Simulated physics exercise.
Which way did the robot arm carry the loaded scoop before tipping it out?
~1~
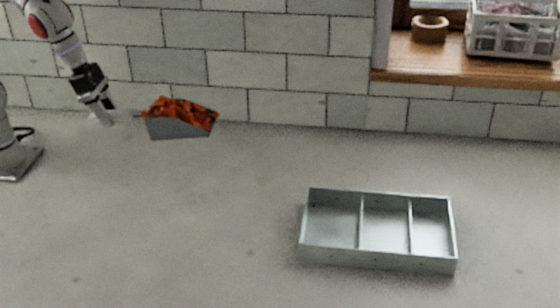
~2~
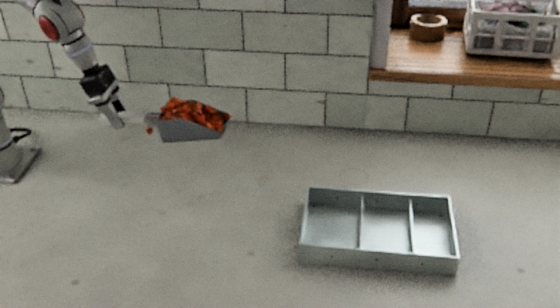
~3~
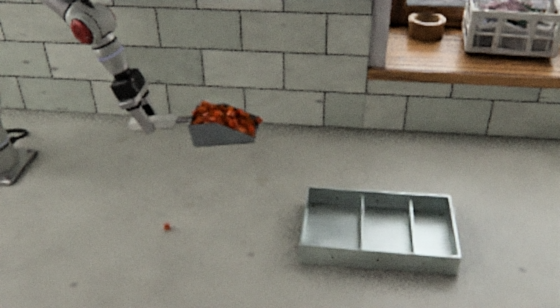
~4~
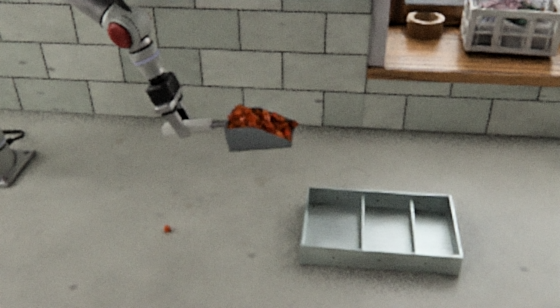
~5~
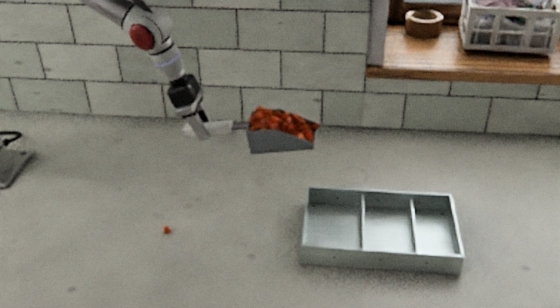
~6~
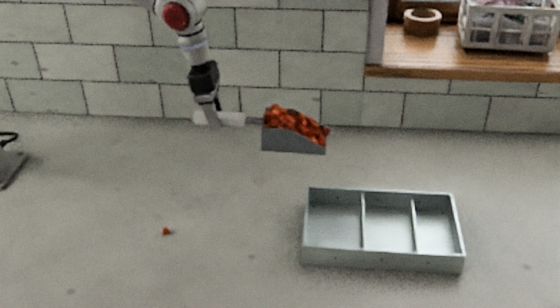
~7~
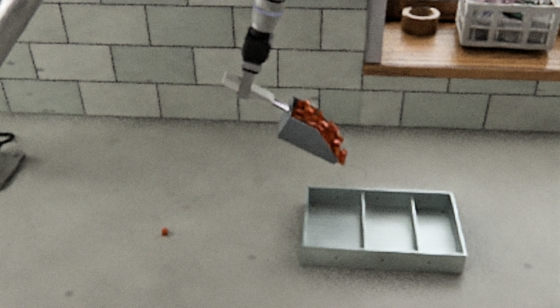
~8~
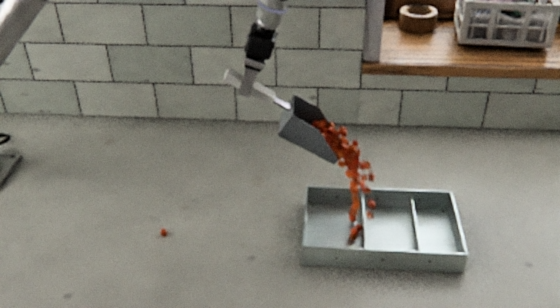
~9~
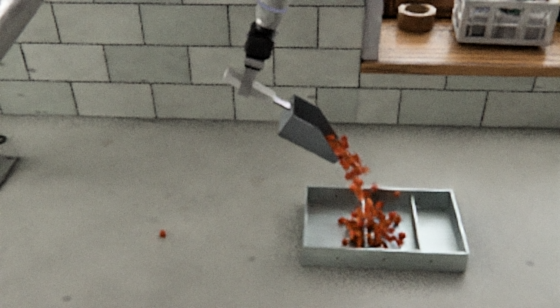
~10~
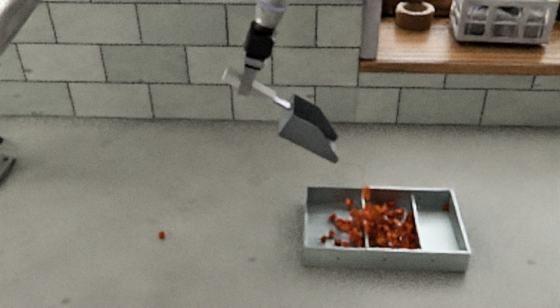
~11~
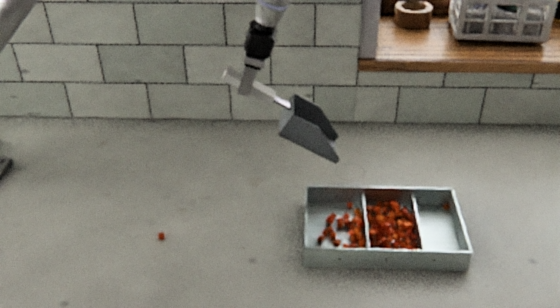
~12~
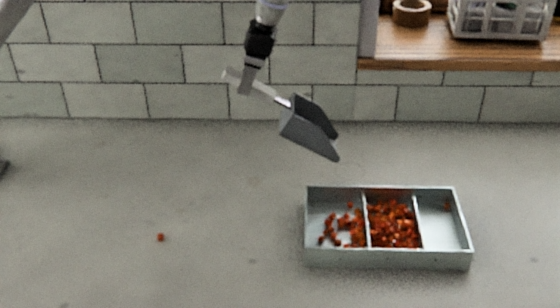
It carried the scoop to the right, toward the divided tray.
